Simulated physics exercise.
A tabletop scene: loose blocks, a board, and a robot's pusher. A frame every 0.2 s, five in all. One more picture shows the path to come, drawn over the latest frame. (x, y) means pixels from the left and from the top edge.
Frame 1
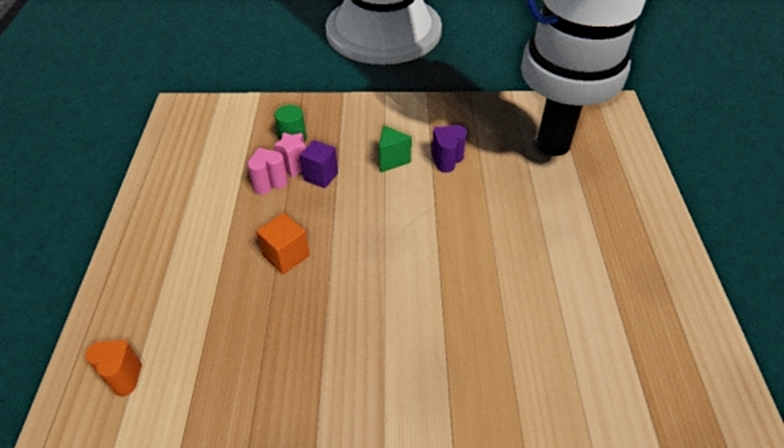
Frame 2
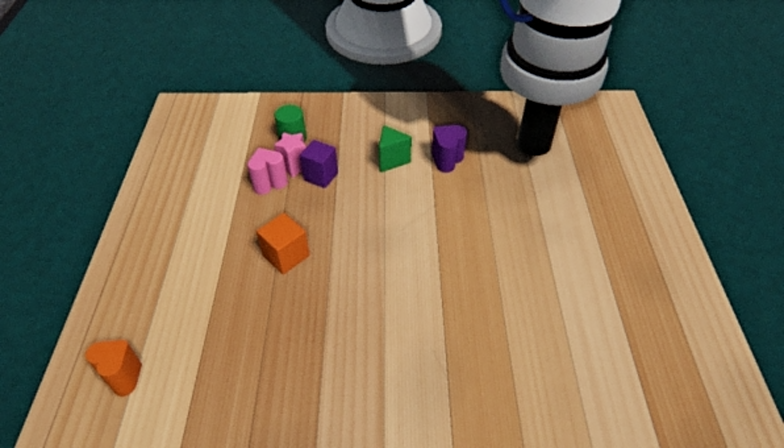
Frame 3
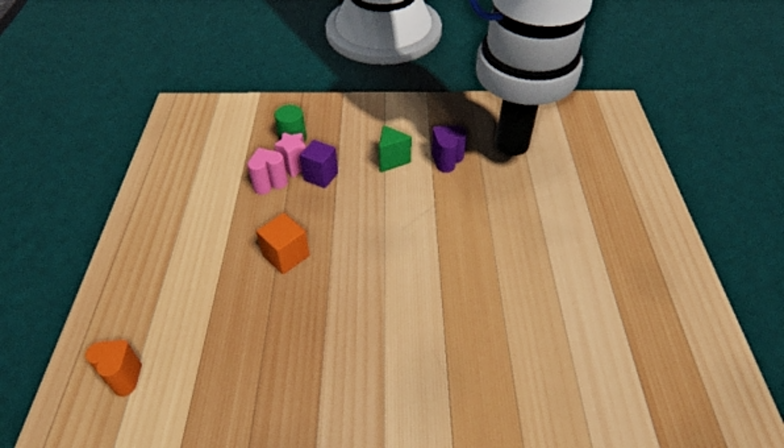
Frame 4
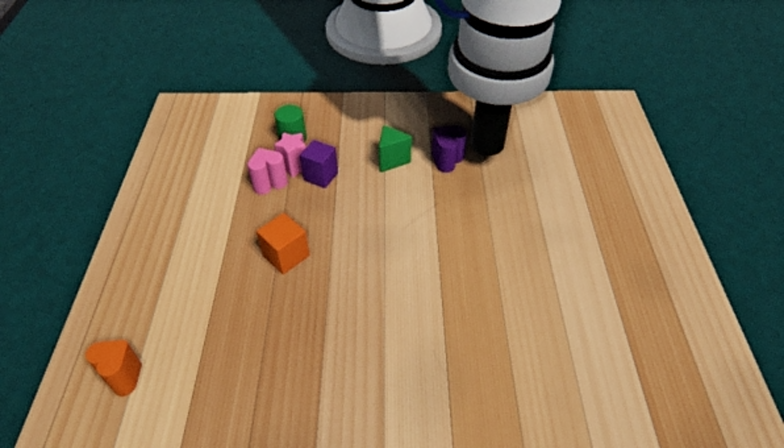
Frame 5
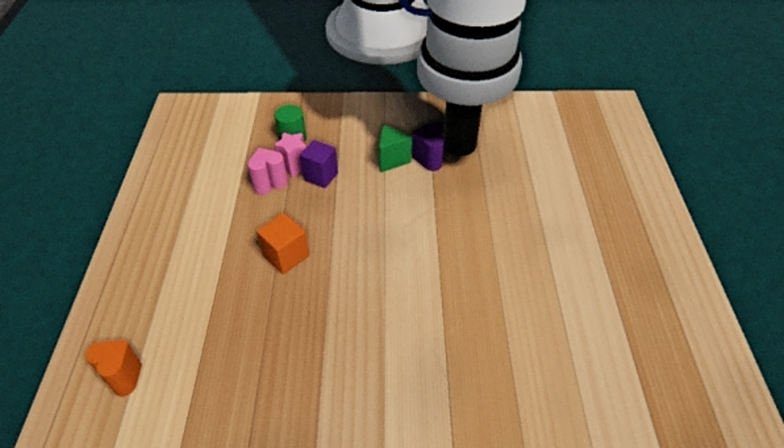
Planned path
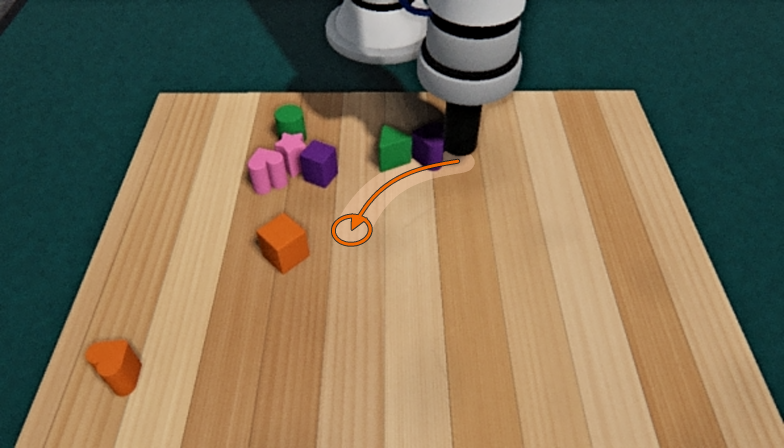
A robot arm slides left along the table's far side and nudges a purple block left.
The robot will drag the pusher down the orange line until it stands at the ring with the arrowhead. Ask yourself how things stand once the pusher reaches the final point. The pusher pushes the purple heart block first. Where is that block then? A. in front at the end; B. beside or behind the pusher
B
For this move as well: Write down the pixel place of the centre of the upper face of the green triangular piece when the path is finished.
(362, 140)
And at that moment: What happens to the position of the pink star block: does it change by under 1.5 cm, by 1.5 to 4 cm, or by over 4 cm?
Offset: Below 1.5 cm.
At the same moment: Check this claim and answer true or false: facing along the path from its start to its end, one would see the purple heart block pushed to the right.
That is true.
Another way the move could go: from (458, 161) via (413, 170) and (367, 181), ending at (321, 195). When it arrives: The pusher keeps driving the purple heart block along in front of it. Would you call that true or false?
False
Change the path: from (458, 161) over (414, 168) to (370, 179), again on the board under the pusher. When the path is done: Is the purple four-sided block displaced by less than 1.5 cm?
The answer is yes.
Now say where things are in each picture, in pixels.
Pusher's lower end at (553, 145); orange four-sided block at (281, 230); pink star block at (290, 141); green triangular piece at (392, 136); purple heart block at (450, 135), in the first picture.
Pusher at (534, 145); blocks still, in the second picture.
Pusher at (512, 145); blocks still, in the third picture.
Pusher at (487, 145); blocks still, in the fourth picture.
Pusher at (460, 145); orange four-sided block at (281, 230); pink star block at (290, 141); green triangular piece at (392, 136); purple heart block at (432, 133), in the fifth picture.
Drawn move, from (458, 161) through (413, 172) and (376, 195) to (352, 230).
What follows on the original path. One third of the way, pusher at (413, 156); green triangular piece at (369, 140), turned 40° clockwise; purple heart block at (394, 132), turned 40° clockwise.
Two thirds of the way, pusher at (375, 179); green triangular piece at (362, 140), turned 45° clockwise; purple heart block at (391, 132), turned 55° clockwise.
At the end, pusher at (351, 214); orange four-sided block still; pink star block still; green triangular piece at (362, 140), turned 45° clockwise; purple heart block at (391, 132), turned 55° clockwise.
